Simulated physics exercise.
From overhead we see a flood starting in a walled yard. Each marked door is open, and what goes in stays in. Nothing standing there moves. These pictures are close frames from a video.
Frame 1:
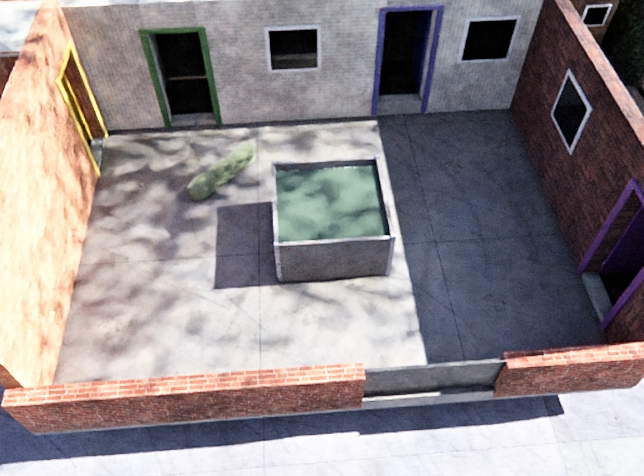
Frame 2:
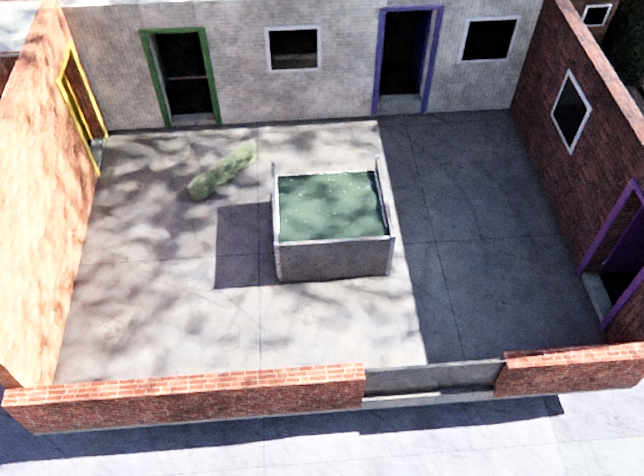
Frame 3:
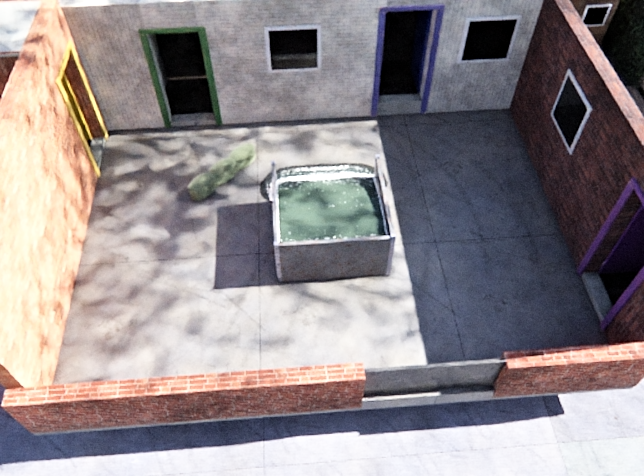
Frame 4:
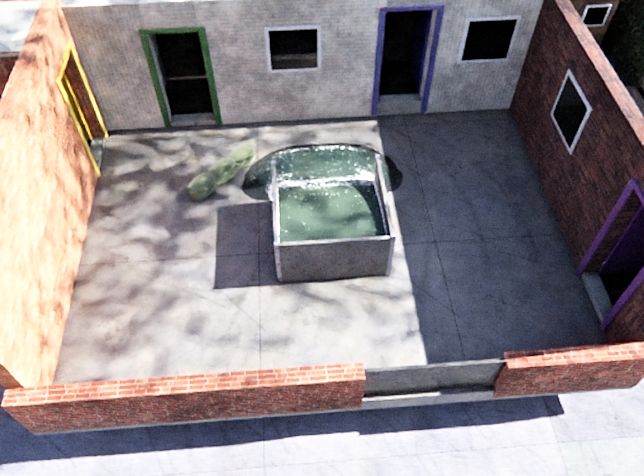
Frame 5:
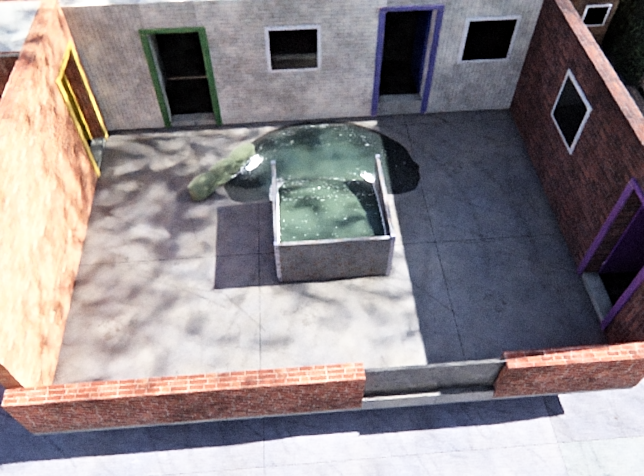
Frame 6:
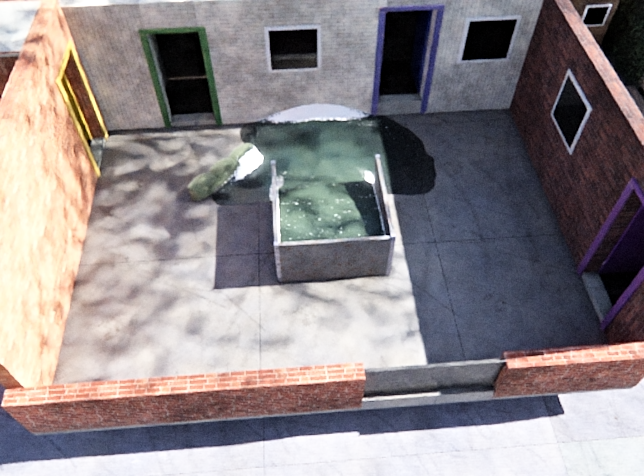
At first, a square open tank of green water sits whole and still in a walled yard seen from above. Then its far side opens and water pours out, spreading across the paving in a widening pool that reaches the green bush at left and the pale back wall.
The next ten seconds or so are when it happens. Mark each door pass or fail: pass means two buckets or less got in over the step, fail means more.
Yellow door - fail, green door - pass, purple door - pass, blue door - pass.
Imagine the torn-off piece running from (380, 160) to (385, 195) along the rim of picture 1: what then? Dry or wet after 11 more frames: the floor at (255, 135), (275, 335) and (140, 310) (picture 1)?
Log: Point 1 unreached; point 2 unreached; point 3 unreached.
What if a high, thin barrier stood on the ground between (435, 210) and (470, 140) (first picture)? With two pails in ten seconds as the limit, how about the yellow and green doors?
What follows is that yellow overshoots the limit while green remains within bounds.
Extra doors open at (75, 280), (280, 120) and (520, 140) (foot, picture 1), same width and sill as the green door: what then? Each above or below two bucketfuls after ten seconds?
Door by door: Ends up below, ends up above, ends up above.
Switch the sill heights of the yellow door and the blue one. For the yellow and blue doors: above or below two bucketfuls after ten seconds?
Result - yellow doesn't reach it, blue gets too much.
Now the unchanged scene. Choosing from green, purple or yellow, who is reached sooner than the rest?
It's the green one.
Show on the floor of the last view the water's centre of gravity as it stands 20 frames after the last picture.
Around (336, 168).
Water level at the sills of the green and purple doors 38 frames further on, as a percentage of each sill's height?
The first is near 30 per cent, the second near 40 per cent.
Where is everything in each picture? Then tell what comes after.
In the first frame, the open tank at (330, 201) is whole and still.
In the second frame, the front is at a hidden place, out from the gap on the open tank's far side.
In the third frame, the front is at (266, 183), out from the gap on the open tank's far side.
In the fourth frame, water pours out on the open tank's far side and has run to (256, 167).
In the fifth frame, the front is at (339, 124), out from the gap on the open tank's far side.
In the sixth frame, water pours out on the open tank's far side and has run to (256, 123).
A moment on, water covers 20 % of the floor; the yellow door not reached, the green door wet at the sill, nothing in, the purple door not reached, the blue door wet at the sill, nothing in.
Next, water covers 35 % of the floor; the yellow door under two buckets in, the green door wet at the sill, nothing in, the purple door not reached, the blue door wet at the sill, nothing in.
Then, water covers 50 % of the floor; the yellow door far over two buckets in, the green door under two buckets in, the purple door wet at the sill, nothing in, the blue door wet at the sill, nothing in.
Later, water covers 85 % of the floor; the yellow door far over two buckets in, the green door under two buckets in, the purple door wet at the sill, nothing in, the blue door wet at the sill, nothing in.
In the end, water covers 95 % of the floor; the yellow door far over two buckets in, the green door under two buckets in, the purple door wet at the sill, nothing in, the blue door wet at the sill, nothing in.
